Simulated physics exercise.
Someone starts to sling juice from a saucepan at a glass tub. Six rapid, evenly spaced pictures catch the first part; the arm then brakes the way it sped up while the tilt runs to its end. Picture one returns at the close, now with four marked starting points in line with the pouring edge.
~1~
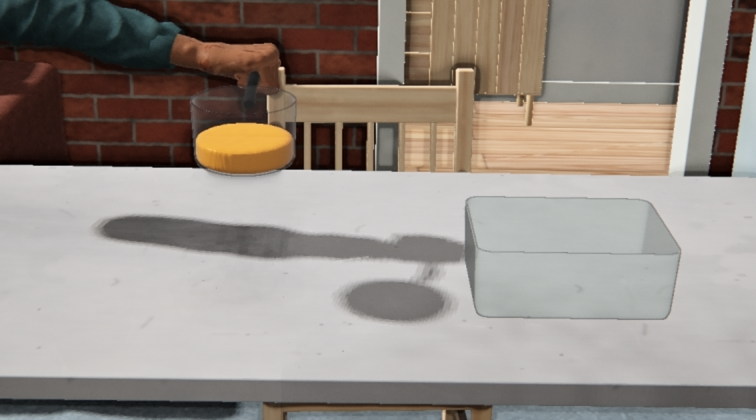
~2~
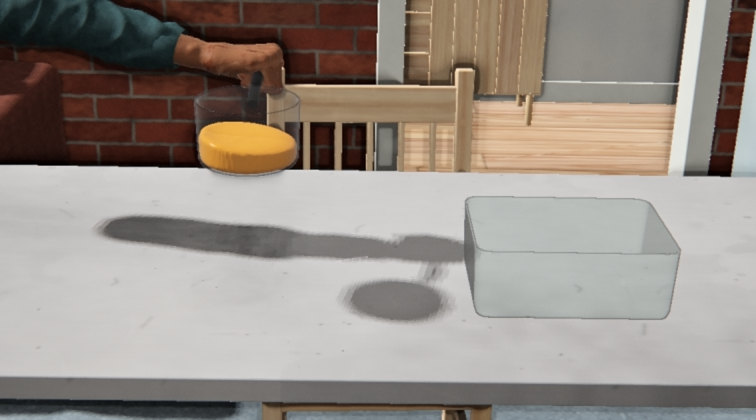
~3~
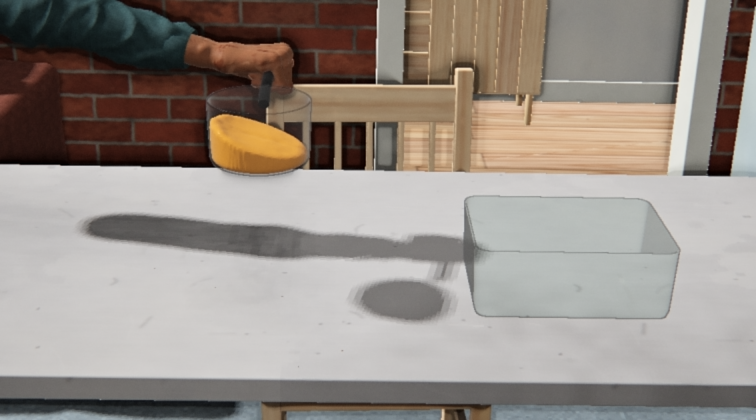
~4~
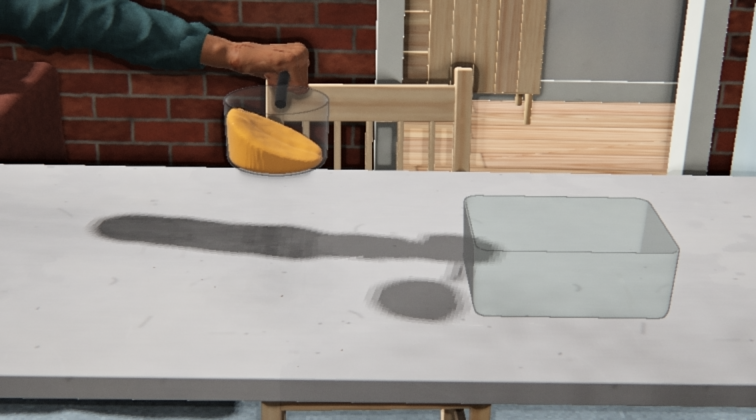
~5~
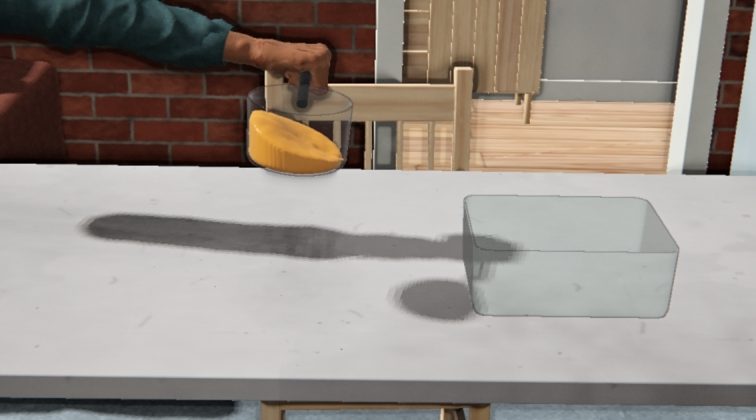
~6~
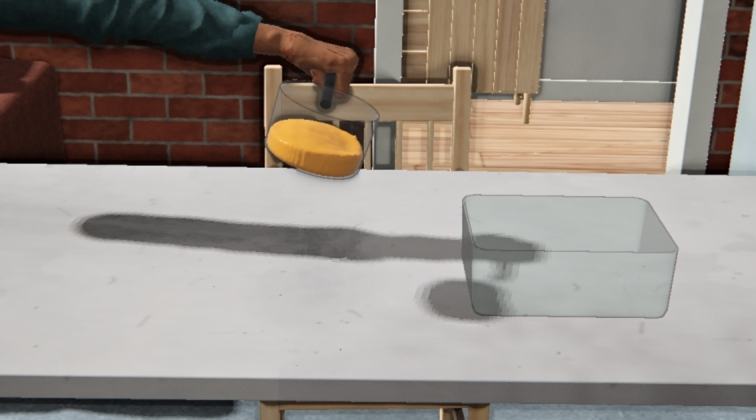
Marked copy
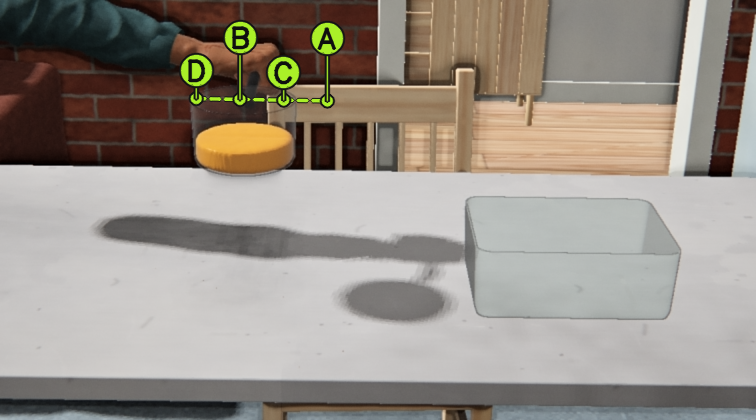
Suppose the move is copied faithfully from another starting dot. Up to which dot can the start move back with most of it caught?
Choose A.
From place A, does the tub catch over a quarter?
Yes, it does.
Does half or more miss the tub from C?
Yes, it does.
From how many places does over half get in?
One of the four.
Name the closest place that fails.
Place C.
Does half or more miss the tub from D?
Yes, it does.
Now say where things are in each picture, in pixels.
Upright, lip at (294, 100); tub from (474, 314) to (669, 317); nothing has left yet.
Upright, lip at (298, 100); nothing has left yet.
Upright, lip at (309, 100); nothing has left yet.
Upright, lip at (327, 100); nothing has left yet.
Tipped about 4°, lip at (351, 103); nothing has left yet.
Tipped about 17°, lip at (378, 115); nothing has left yet.
On the marked copy, A at (327, 100); B at (240, 99); C at (283, 100); D at (196, 98).
If A is chosen, about 64 % lands in the tub, 28 % falls short and 8 % goes beside or beyond.
If B is chosen, about 4 % lands in the tub, 96 % falls short.
If C is chosen, about 31 % lands in the tub, 65 % falls short and 4 % goes beside or beyond.
If D is chosen, about 0 % lands in the tub, 100 % falls short.
